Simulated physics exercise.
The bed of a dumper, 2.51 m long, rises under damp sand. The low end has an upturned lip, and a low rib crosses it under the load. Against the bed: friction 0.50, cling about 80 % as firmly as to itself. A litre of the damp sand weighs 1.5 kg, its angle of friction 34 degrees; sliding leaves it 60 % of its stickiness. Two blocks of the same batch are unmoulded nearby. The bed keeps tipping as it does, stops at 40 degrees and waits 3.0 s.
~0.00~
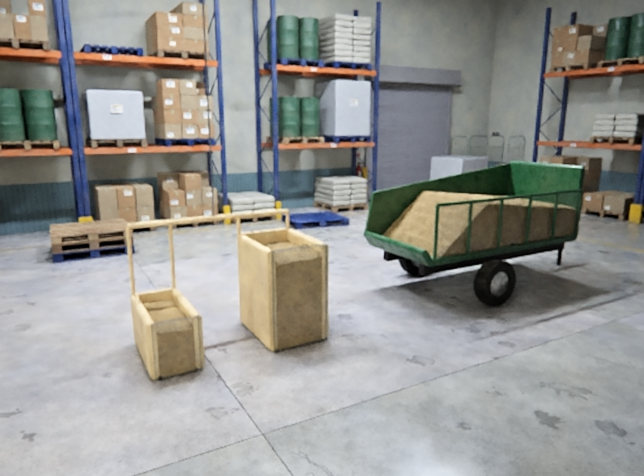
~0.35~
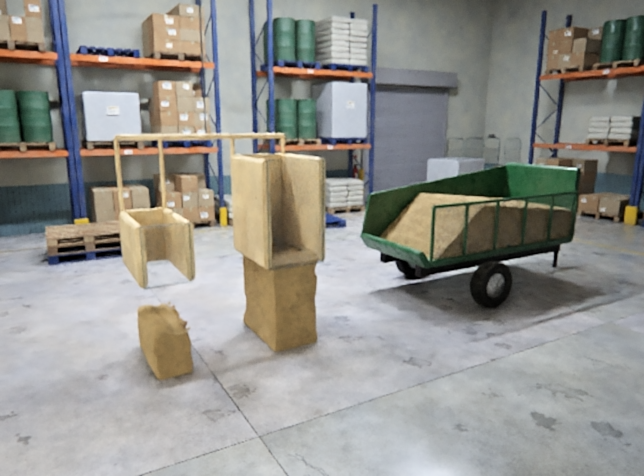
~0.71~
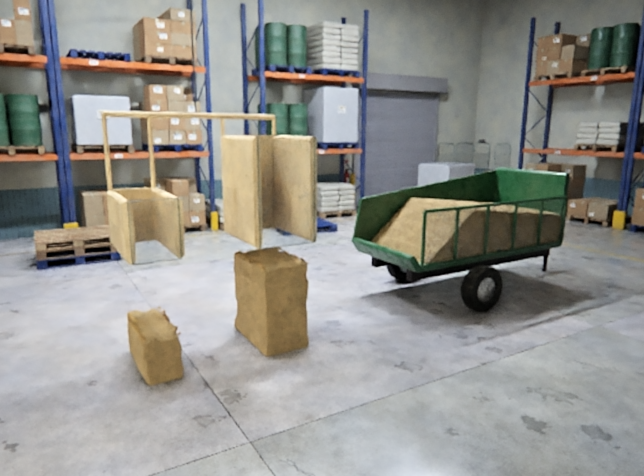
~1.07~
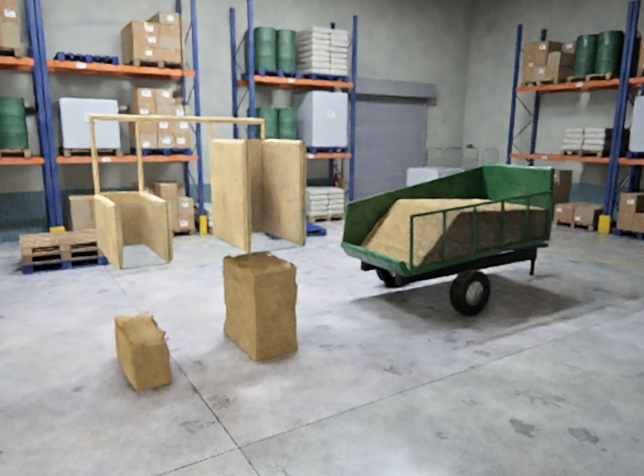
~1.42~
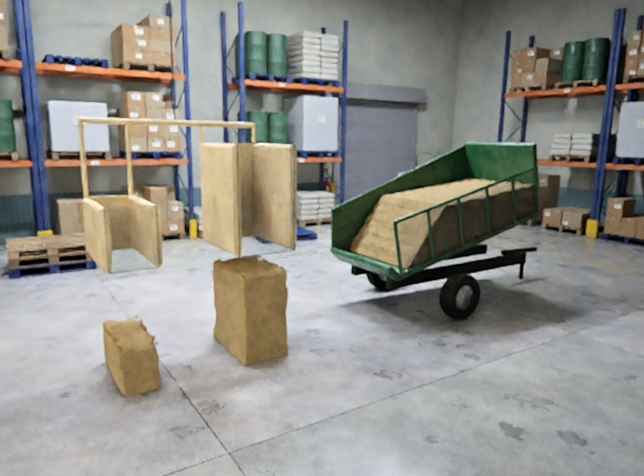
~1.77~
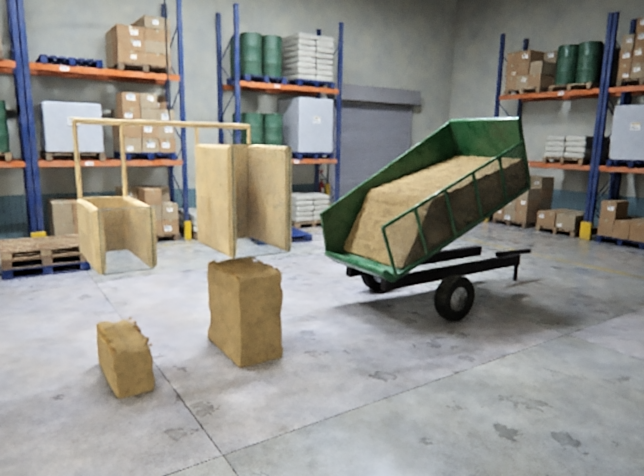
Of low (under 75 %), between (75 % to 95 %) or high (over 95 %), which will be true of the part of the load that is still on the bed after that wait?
It comes out high: Over 95 %.
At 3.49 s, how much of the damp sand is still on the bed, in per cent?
About 100 %.
After 2.29 s, the tilt is 36 degrees and 100 % is on the bed.
After 2.89 s, the tilt is 40 degrees and 100 % is on the bed.
After 3.49 s, the tilt is 40 degrees and 100 % is on the bed.
After 4.10 s, the tilt is 40 degrees and 100 % is on the bed.
After 5.59 s, at the end, the tilt is 40 degrees and 100 % is on the bed.
